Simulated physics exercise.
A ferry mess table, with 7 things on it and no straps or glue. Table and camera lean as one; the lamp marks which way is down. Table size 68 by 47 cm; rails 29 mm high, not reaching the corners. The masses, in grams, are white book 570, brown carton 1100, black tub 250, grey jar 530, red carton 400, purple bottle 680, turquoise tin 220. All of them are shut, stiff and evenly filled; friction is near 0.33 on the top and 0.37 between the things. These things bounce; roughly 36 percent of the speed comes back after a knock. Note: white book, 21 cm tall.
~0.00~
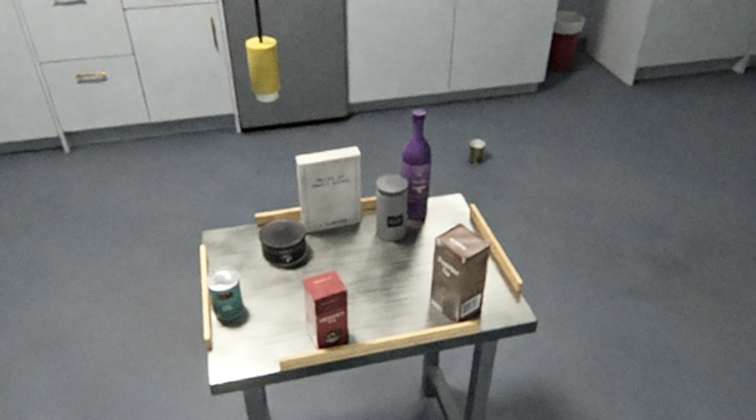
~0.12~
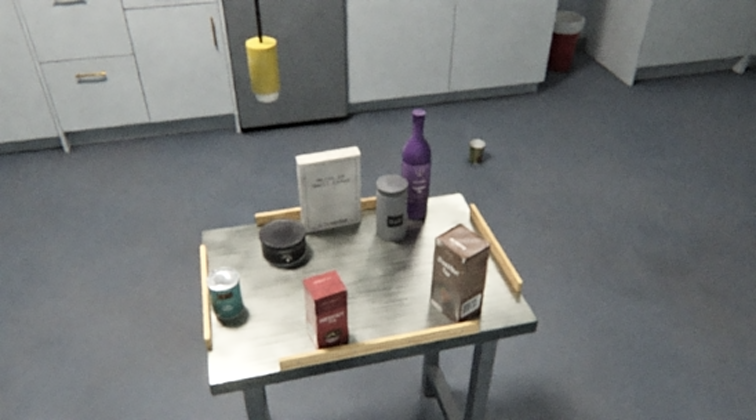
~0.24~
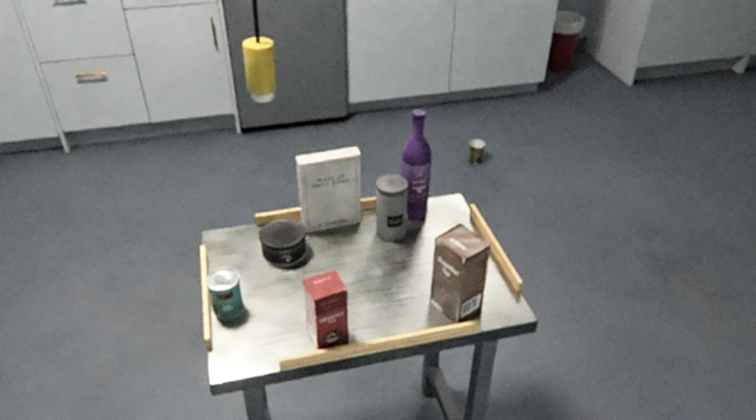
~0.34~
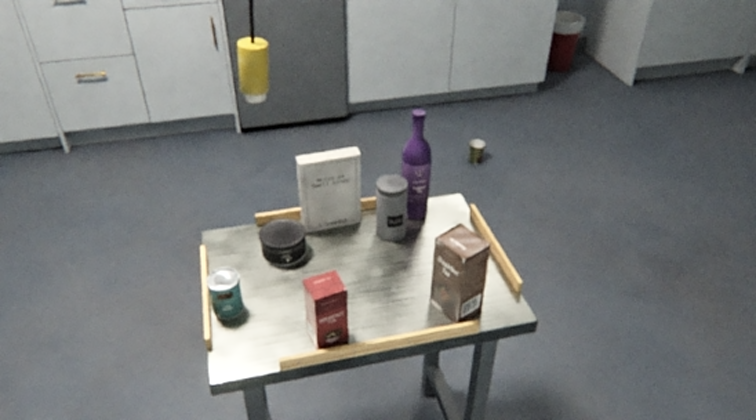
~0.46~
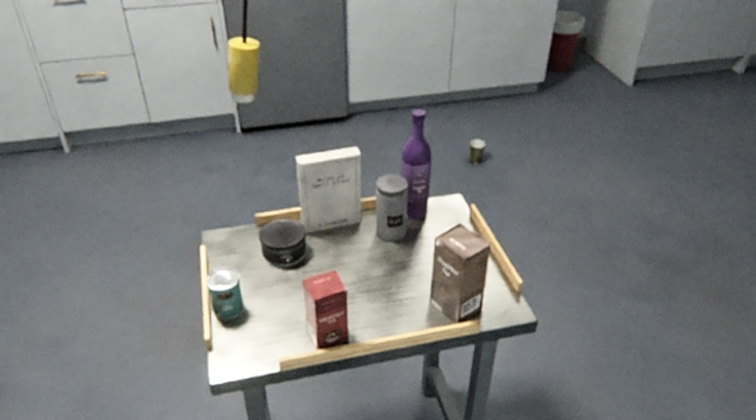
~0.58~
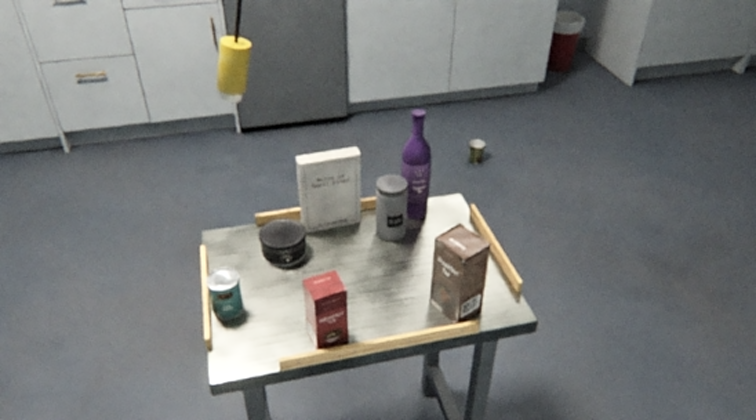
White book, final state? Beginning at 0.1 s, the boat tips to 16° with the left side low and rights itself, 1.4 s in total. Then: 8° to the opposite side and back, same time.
Upright.
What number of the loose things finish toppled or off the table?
So, 0 in all.
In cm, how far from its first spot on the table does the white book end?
0 cm.
After 1.08 s, heel 10°, left side down.
After 1.78 s, heel 3°, right side down.
After 2.38 s, heel 7°, right side down.
After 2.98 s, boat level.
In the end (3.4 s), all 7 under 5 cm from the start. At the end, from the last picture's camera, white book near (330, 191).
